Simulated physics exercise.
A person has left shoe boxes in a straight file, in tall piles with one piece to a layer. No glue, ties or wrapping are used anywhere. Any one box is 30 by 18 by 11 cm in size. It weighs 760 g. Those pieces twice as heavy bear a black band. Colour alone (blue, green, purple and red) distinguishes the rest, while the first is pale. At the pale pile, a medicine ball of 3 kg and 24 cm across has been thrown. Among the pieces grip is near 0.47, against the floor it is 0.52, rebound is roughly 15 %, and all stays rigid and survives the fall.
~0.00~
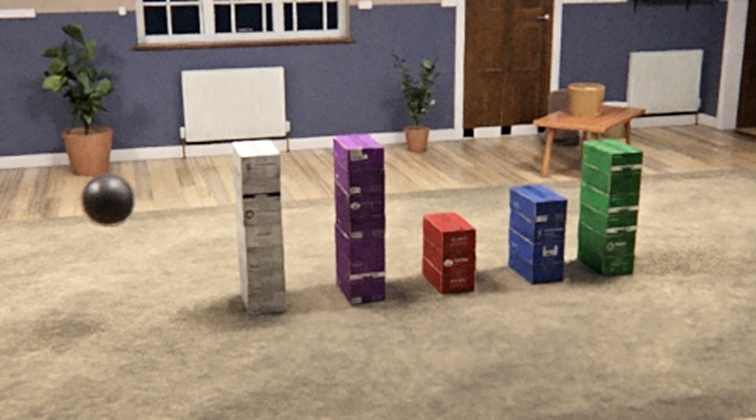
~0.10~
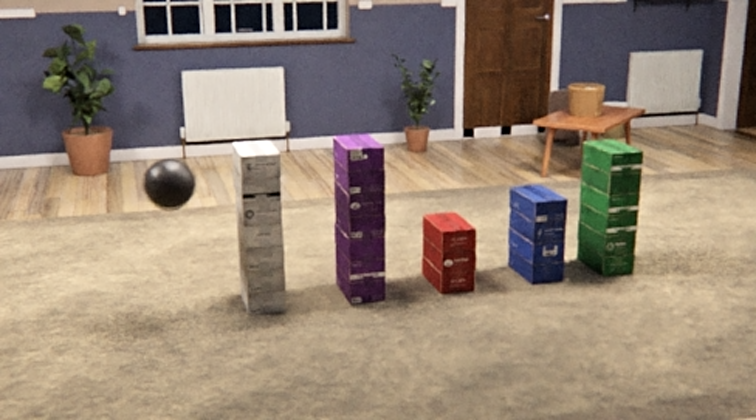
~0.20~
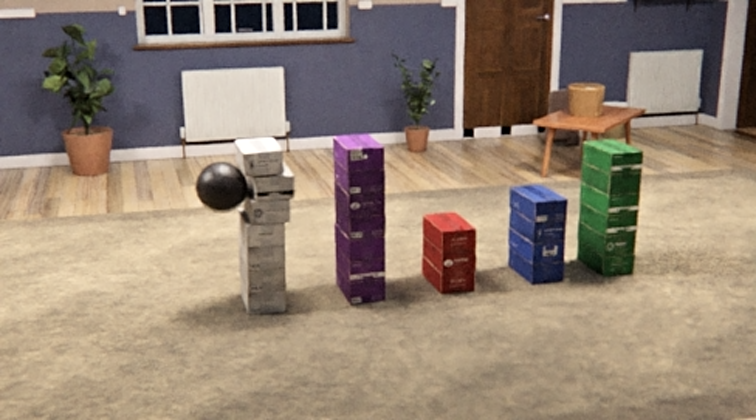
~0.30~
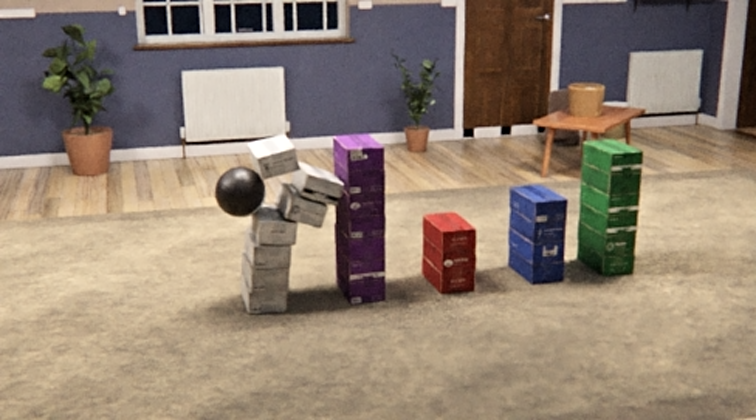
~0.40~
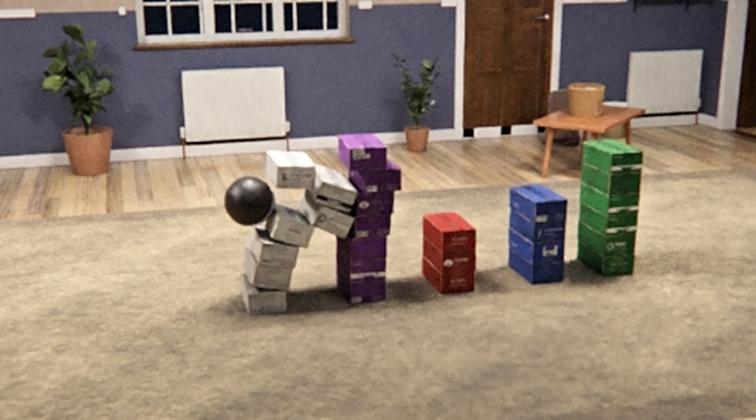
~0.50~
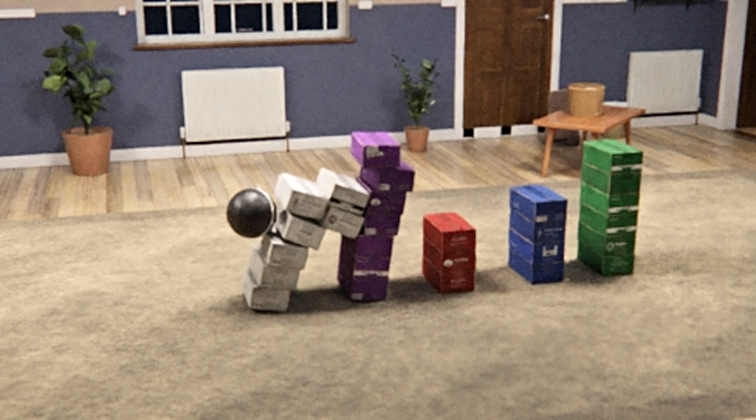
In a room with blue-grey walls, a window, a door and a sandy-coloured floor, a still camera looks slightly down from the front. Five stacks of boxes stand in a row, white, purple, short red, blue and green from left to right, with potted plants and a small table behind. A dark ball flies in from the left and strikes the white stack, whose upper boxes shove rightward into the purple one, pushing its upper boxes askew as the ball sinks slightly.
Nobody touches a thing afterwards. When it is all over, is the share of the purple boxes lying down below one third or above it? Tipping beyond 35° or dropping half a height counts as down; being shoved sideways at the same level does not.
Above one third.
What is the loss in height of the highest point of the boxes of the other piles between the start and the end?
About 10 cm.
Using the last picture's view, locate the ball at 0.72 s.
Around (235, 257).
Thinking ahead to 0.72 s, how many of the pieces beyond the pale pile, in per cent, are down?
0 per cent by then.
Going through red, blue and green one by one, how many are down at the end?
Colour by colour, red has 0, blue has 0 and green has 0.
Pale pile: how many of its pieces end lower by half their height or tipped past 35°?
The number you get is 6.
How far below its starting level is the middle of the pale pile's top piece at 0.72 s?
I'd put it at close to 25 cm below where it started.
Around 0.72 s, 3 of the pale pile down; none of the 7 purple boxes down (0 of 20 in all colours); top purple box tipped 26°.
Around 1.02 s, 6 of the pale pile down; 6 of the 7 purple boxes down (6 of 20 in all colours); top purple box on its side; top red box tipped 3°.
Finally (1.9 s), 6 of the pale pile down; 6 of the 7 purple boxes down (6 of 20 in all colours); top purple box on its side; top blue box tipped 27°. That is 86 per cent. Seen by the last camera, middles, top purple box near (511, 264), top blue box near (576, 205).
